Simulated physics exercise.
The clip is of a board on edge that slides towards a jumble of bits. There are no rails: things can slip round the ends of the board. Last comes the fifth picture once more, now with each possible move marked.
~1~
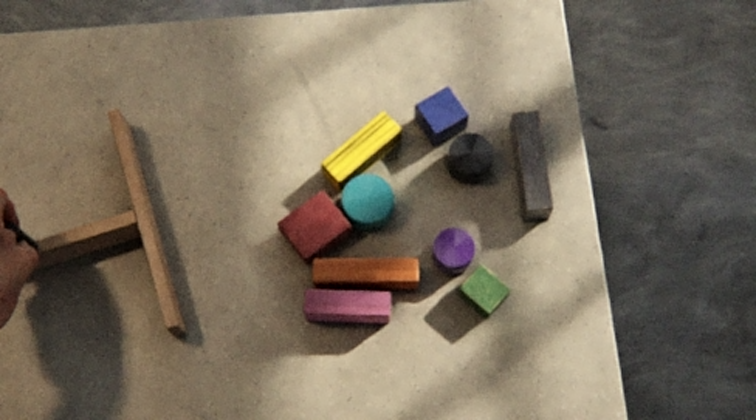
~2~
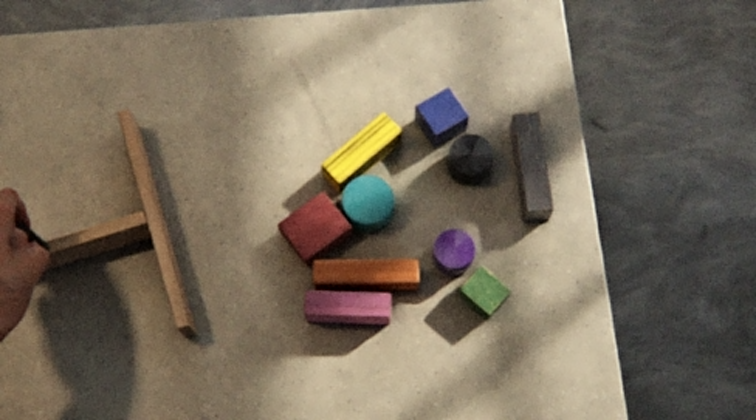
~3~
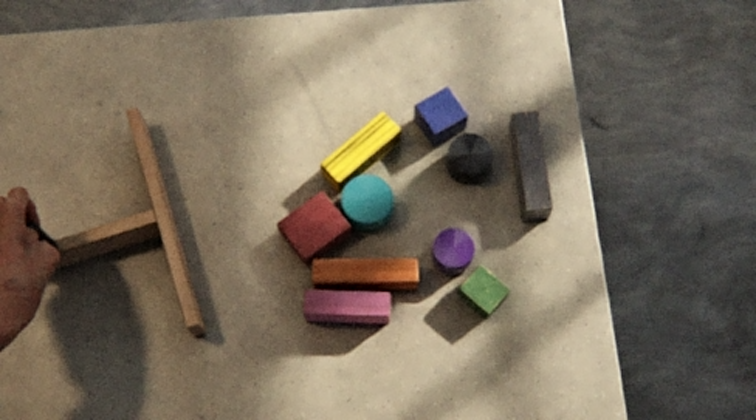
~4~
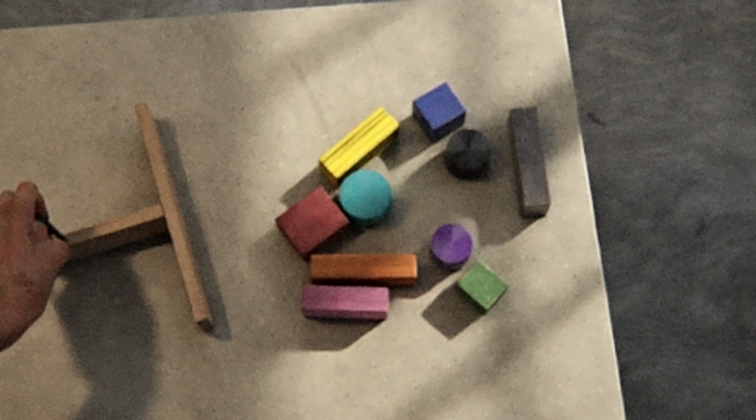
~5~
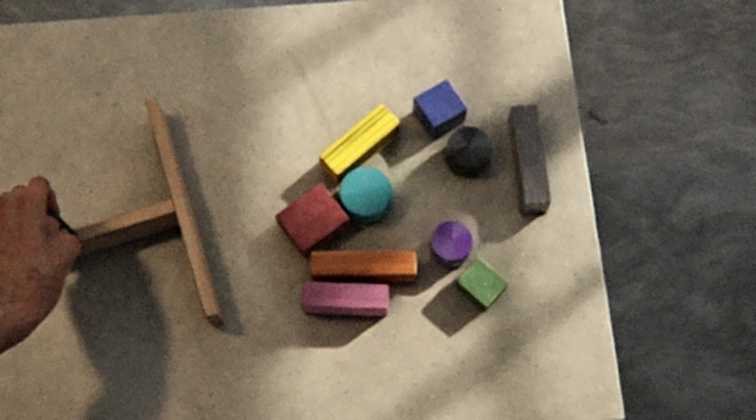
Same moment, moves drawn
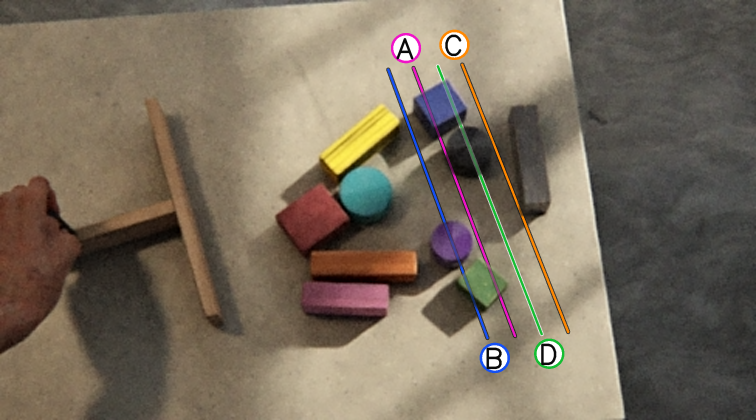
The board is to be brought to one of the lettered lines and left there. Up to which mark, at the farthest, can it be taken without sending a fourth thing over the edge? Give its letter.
Stop at C.
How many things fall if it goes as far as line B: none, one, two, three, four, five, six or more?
The count is none.
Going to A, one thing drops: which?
The purple tin goes over.
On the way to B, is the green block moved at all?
Yes.
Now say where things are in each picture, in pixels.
In the first picture, pink stick (348, 306); red block (315, 228); green block (484, 292).
In the second picture, board (151, 215); orange stick (366, 275).
In the third picture, board (161, 213); black tin (470, 159).
In the fourth picture, board (169, 208); purple tin (451, 247).
In the fifth picture, board (180, 203); grey bar (530, 159); pink stick (346, 299); red block (313, 221).
On the copy, A at (462, 196); B at (436, 198); C at (513, 192); D at (488, 194).
On C. First, board (300, 194); pink stick (384, 291); purple tin (456, 243).
Then, board (421, 186); purple tin (564, 218); grey bar (545, 149).
Finally, board (513, 179); purple tin over the edge; turquoise tin over the edge; three fallen.
By contrast, A is within the limit but short; B is within the limit but short; D is within the limit but short.
